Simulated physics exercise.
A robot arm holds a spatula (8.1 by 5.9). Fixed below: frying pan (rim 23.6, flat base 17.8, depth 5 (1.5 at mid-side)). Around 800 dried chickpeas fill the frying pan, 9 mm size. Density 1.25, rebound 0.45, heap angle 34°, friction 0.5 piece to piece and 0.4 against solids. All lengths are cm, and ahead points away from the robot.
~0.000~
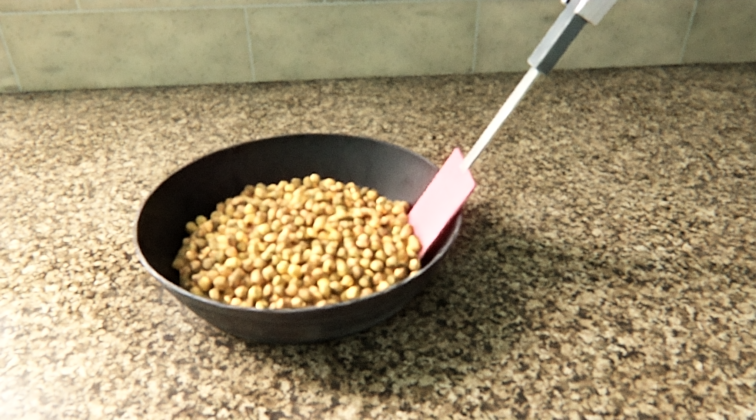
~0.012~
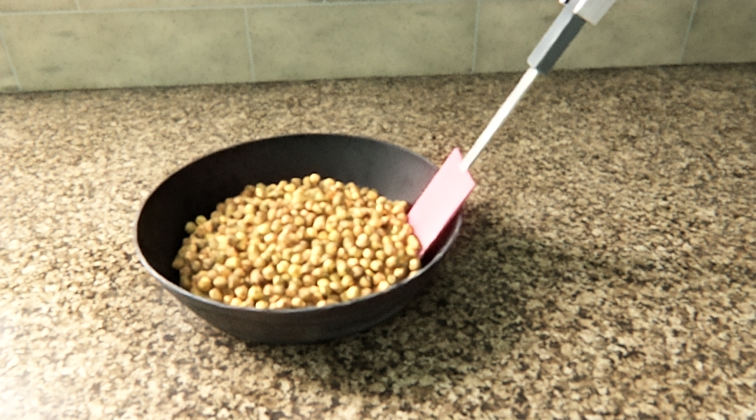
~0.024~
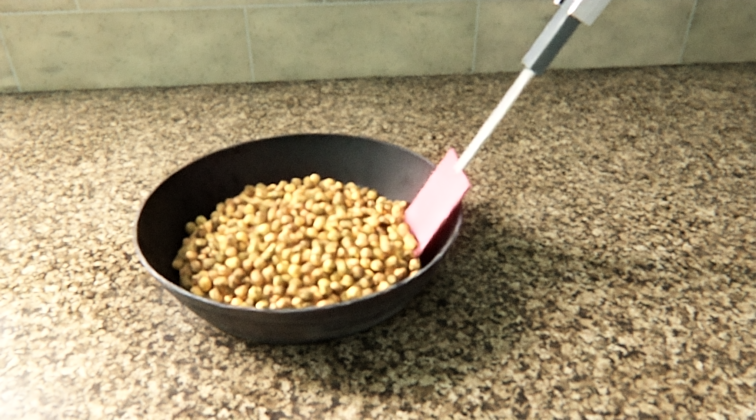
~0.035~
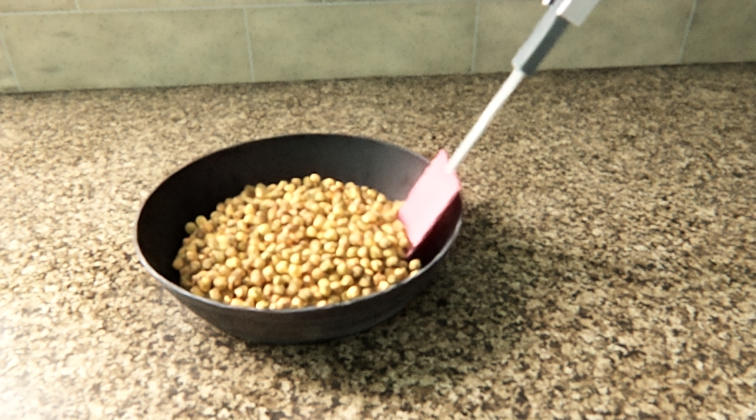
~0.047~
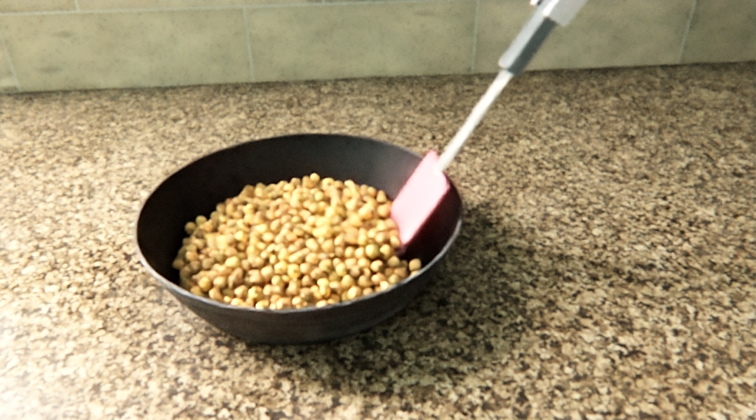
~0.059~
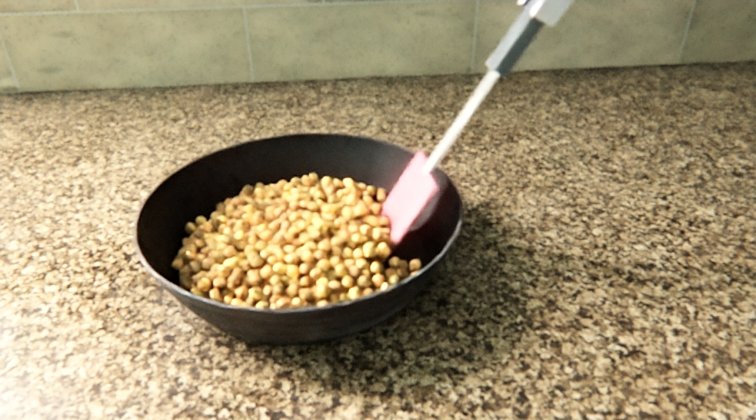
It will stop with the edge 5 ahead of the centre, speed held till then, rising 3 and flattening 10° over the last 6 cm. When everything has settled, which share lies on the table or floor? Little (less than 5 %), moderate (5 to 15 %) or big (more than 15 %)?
Answer: Little; less than 5 % of the dried chickpeas finish on the table or floor.
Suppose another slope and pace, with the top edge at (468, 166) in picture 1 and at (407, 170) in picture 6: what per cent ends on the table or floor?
About 5 per cent.
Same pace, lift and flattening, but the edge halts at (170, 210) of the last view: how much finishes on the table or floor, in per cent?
Some 15 per cent.
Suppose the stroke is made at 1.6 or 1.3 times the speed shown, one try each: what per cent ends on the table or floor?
Some 10 and 5 per cent.
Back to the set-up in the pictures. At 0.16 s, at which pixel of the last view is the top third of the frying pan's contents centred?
Near (273, 229).
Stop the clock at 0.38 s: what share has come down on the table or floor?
Roughly 0 per cent.
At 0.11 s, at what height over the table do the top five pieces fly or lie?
About 5 cm.
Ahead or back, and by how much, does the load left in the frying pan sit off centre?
Some 3.0 cm ahead.
After 0.11 s, sloping 59°, highest piece 5 above the table; 801 in the frying pan.
After 0.16 s, sloping 54°, highest piece 6 above the table; 801 in the frying pan.
After 0.38 s, sloping 49°, highest piece 6 above the table; 798 in the frying pan, 2 on the table or floor, 1 on the blade or in flight.
After 1.43 s, sloping 49°, highest piece 5 above the table; 798 in the frying pan, 3 on the table or floor.
At rest, 798 in the frying pan, 3 on the table or floor. That is 0 % on the table or floor.
